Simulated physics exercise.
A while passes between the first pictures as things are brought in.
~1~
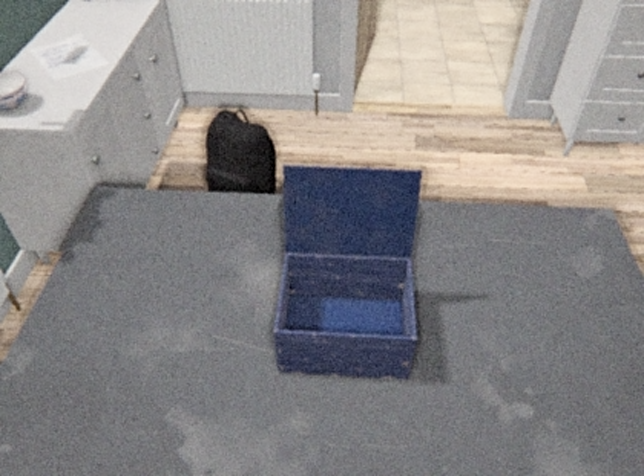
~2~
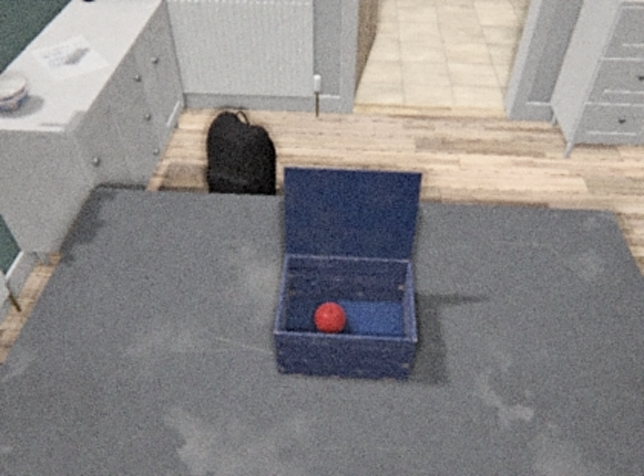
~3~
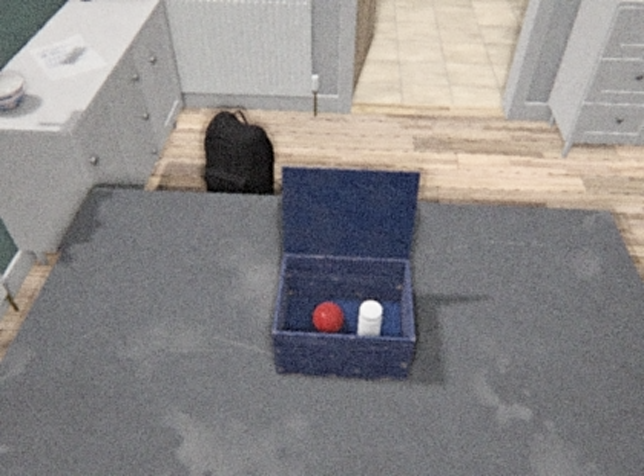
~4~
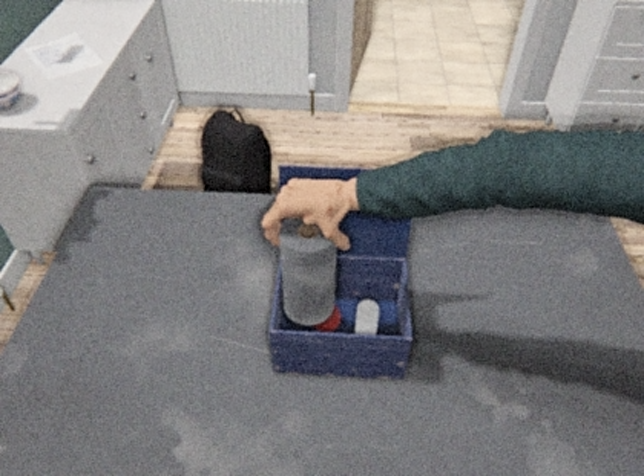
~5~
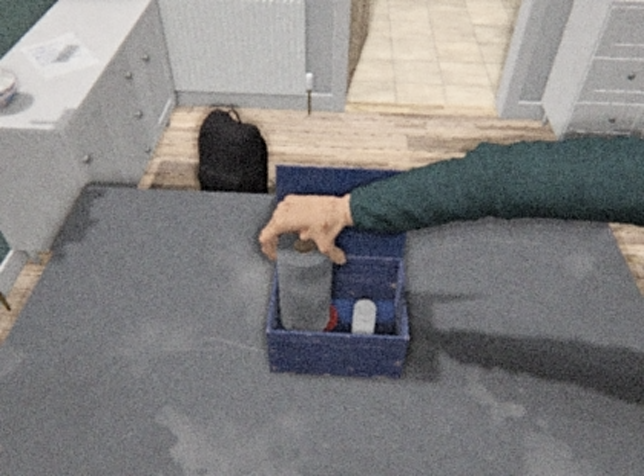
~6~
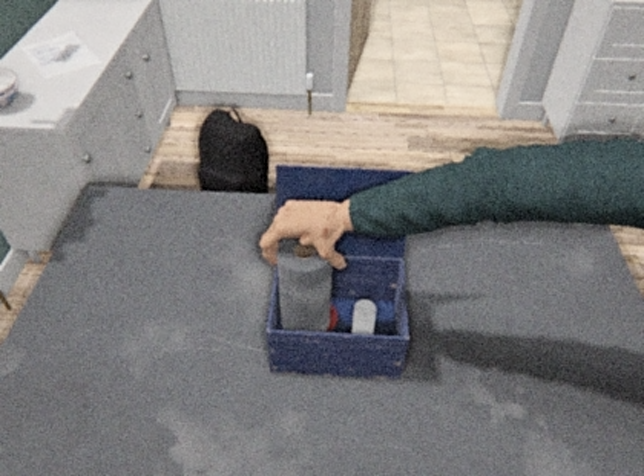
A grey roll, gripped from above by a hand in a dark green sleeve reaching from the right, is lowered into the left side of an open blue box, after a red ball and a white shaker appear inside. The box sits on a grey surface, seen from above, with a black bag, pale cabinets and wooden floor beyond. The view shifts very slightly, and the hand still holds the roll.
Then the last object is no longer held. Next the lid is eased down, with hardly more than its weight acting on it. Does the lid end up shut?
No.
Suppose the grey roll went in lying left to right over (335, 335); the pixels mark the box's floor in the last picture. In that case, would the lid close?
That way the lid ends up fully closed.
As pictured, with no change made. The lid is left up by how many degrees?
Angle above rim: About 30°.
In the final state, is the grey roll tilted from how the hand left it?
Looking at the last picture, it sits at an angle.
Then, 0.40 s on from there, grey roll turned 41° from how it was put near (311, 308); red apple shifted about its own width.
Then, 1.20 s on from there, lid 81° above the rim; grey roll turned 41° from how it was put near (312, 309); red apple shifted well along.
Then, 1.70 s on from there, lid 49° above the rim; grey roll turned 41° from how it was put near (312, 309); red apple shifted well along.
In the end, lid 32° above the rim; toppled in the box, grey roll; moved from the start, red apple; white shaker unmoved. At the end, from the last picture's camera, grey roll near (312, 309).
